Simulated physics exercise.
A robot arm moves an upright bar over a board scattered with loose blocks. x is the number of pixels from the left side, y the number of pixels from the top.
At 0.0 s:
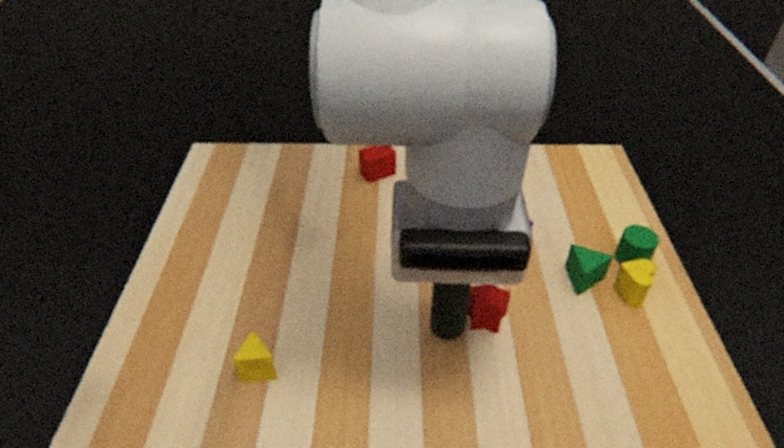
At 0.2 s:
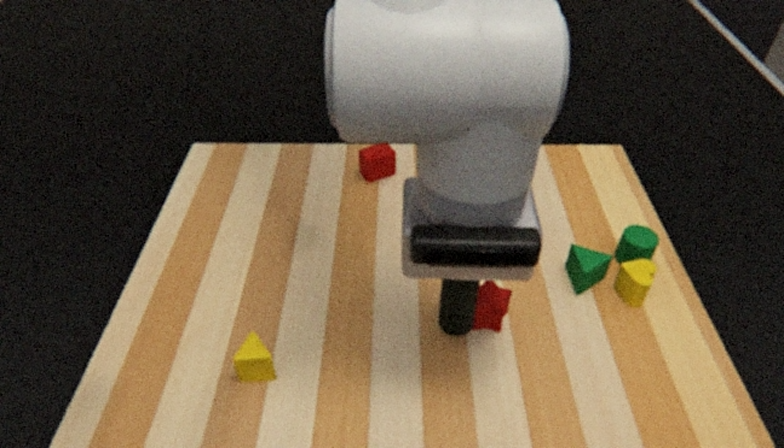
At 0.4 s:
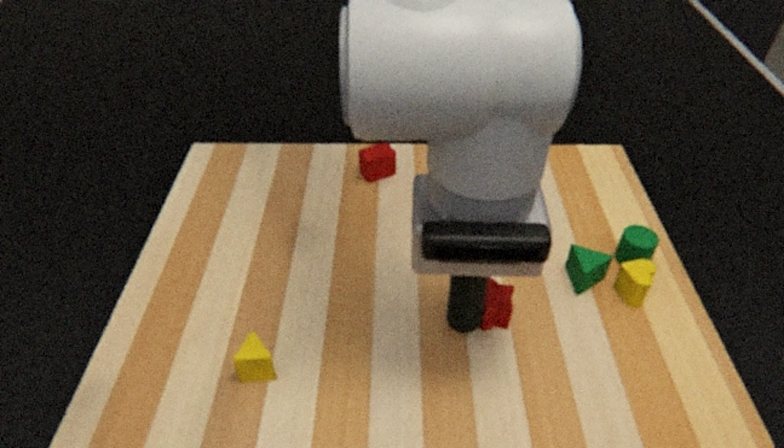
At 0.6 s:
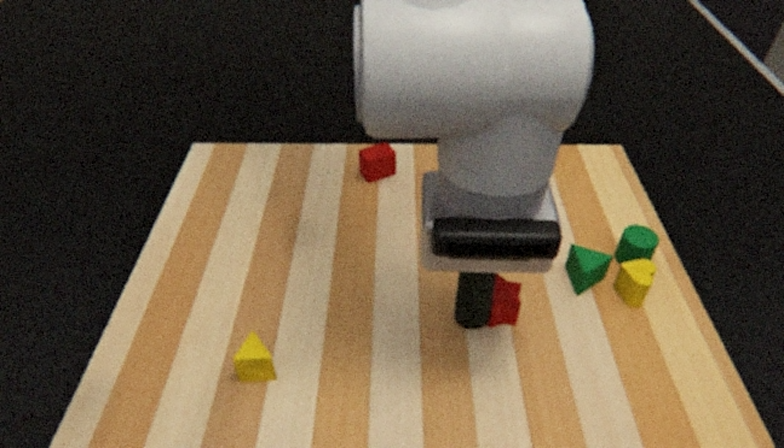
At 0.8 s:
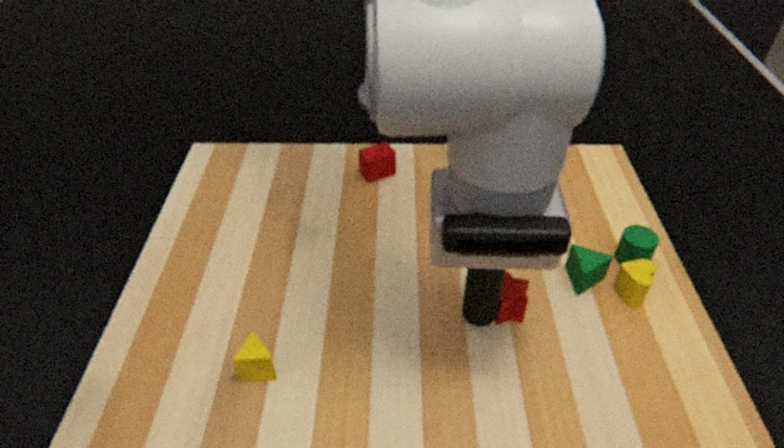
We see a robot arm holding a dark upright bar above a striped wooden board with red, green and yellow blocks; the bar moves slightly right, nudging a red block a short way while the others stay still.
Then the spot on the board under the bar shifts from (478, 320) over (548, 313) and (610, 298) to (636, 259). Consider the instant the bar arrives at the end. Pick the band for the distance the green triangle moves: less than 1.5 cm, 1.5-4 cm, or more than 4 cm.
Displaced more than 4 cm.
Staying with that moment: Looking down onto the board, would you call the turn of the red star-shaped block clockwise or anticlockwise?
Viewed from the top, it goes anticlockwise.
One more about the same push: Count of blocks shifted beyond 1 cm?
I reckon the push displaces three or more of the blocks by more than 1 cm.
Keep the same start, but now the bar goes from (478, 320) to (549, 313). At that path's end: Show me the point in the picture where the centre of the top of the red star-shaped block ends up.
It comes to (578, 275).
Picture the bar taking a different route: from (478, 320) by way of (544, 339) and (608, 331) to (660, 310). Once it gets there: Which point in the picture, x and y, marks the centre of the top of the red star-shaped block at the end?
It is going to be at (533, 286).
The first path, step by step. One third of the way, bar (552, 306); red star-shaped block (575, 273), turned 20° anticlockwise; green triangle (595, 255), turned 15° anticlockwise.
Two thirds of the way, bar (614, 291); red star-shaped block (610, 252), turned 65° anticlockwise; green triangle (610, 231), turned 45° anticlockwise; yellow heart block (648, 269), turned 15° clockwise; green cylinder (644, 234).
At the end, bar (639, 252); red star-shaped block (615, 225), turned 125° anticlockwise; green triangle (599, 207), turned 105° anticlockwise; yellow heart block (670, 261), turned 50° clockwise; green cylinder (656, 218).
